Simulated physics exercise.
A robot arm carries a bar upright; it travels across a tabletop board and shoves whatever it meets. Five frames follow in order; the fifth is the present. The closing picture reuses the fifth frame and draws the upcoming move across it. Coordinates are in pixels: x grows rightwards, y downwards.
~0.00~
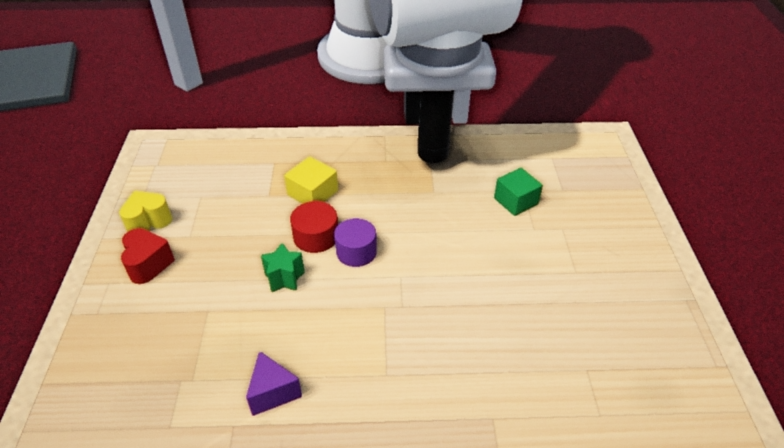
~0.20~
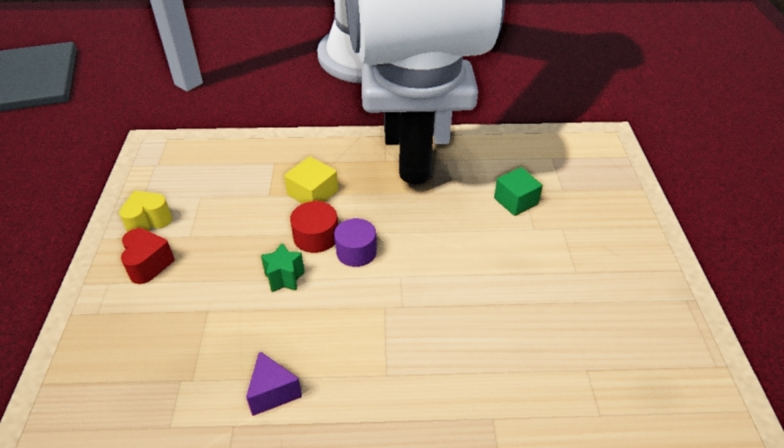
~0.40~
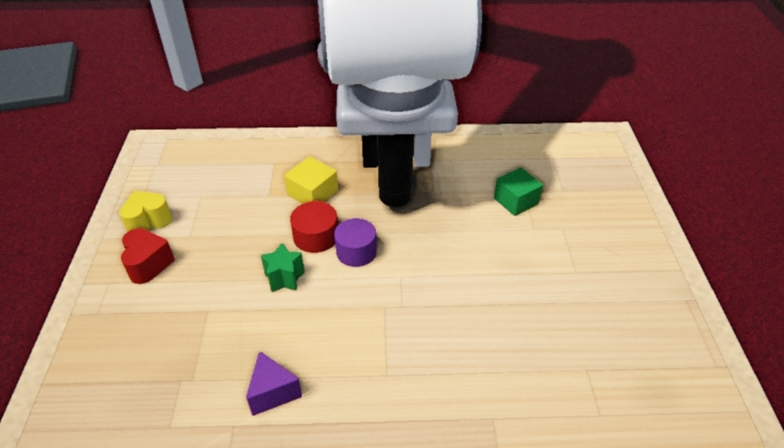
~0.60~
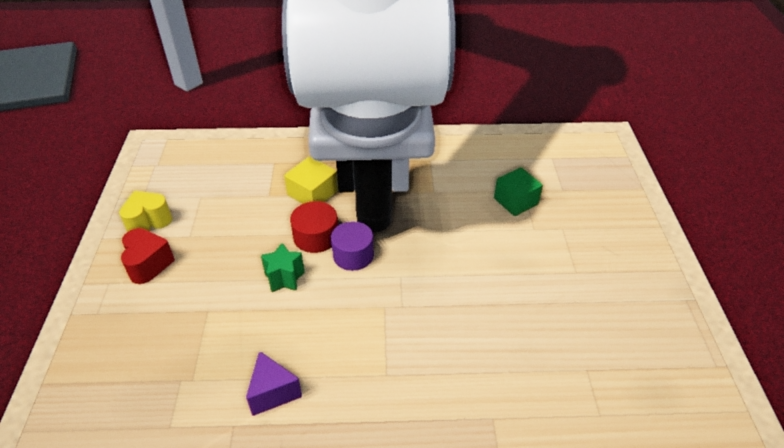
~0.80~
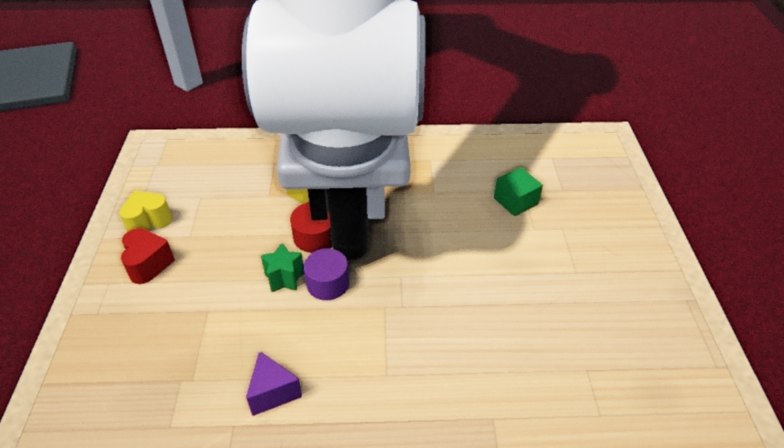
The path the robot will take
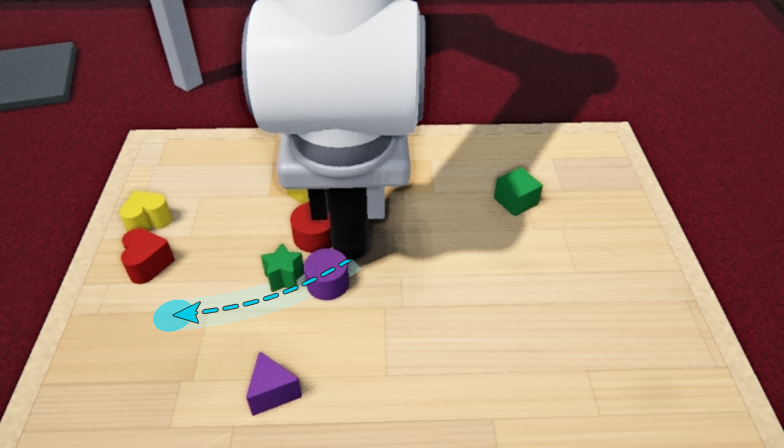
A light wooden tabletop above a dark red floor is seen from a high, fixed view facing a white robot arm. Yellow and red blocks sit at left and upper left, a purple disc and green star near the centre, a purple triangle below, and a green block at right. The arm sweeps its black bar down and leftward, then pushes the purple disc toward the lower left, beside the star.
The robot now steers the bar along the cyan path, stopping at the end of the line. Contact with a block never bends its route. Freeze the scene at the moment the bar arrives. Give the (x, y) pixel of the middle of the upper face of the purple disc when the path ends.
Final place: (283, 307).
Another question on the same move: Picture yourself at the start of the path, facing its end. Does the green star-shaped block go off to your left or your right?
It's going to go right.
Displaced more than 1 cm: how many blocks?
Expect two.
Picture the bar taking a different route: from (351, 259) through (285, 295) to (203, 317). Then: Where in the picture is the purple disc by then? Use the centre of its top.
(279, 311)
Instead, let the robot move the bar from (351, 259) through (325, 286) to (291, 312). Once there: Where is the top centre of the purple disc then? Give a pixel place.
In the picture, it is at (266, 326).
Drawn move, from (351, 259) over (300, 286) and (239, 306) to (174, 315).
On the path given first. One third of the way, bar (297, 276); green star-shaped block (255, 263), turned 35° clockwise; purple disc (290, 300).
Two thirds of the way, bar (235, 295); green star-shaped block (223, 262); purple disc (283, 307).
At the end, bar (169, 305); green star-shaped block (217, 262), turned 150° clockwise; red disc still; purple disc (283, 307).
